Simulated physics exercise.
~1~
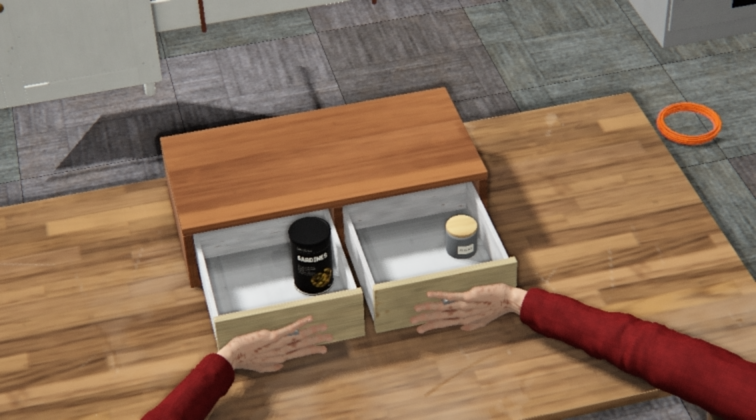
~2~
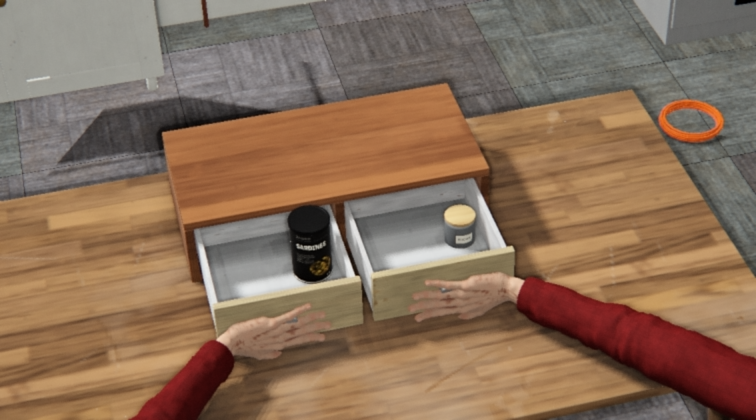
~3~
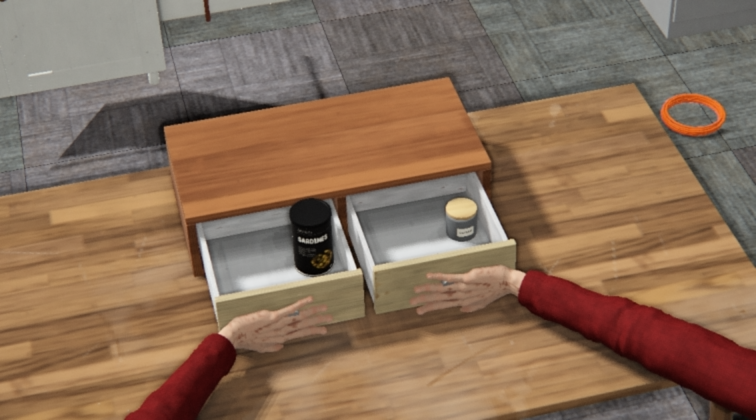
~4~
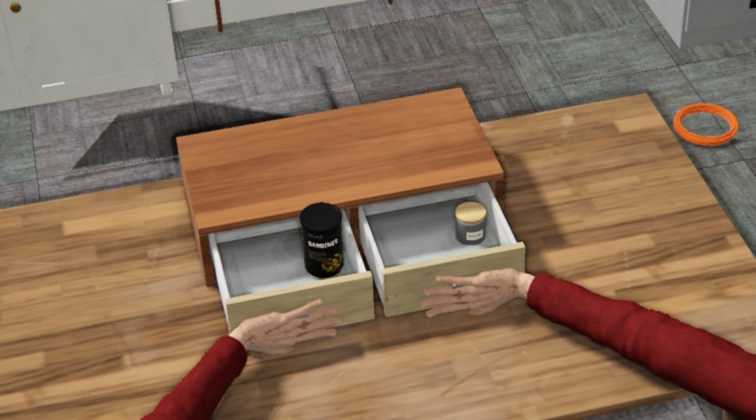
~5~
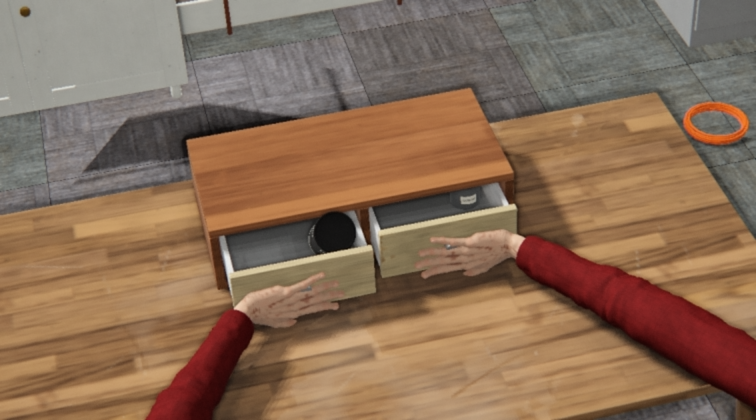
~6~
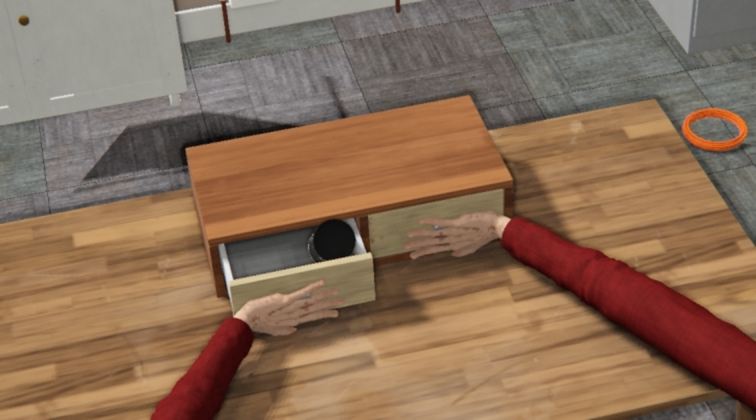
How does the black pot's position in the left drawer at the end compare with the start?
At the start the black pot stands upright in the left drawer, but by the end it is leaning.
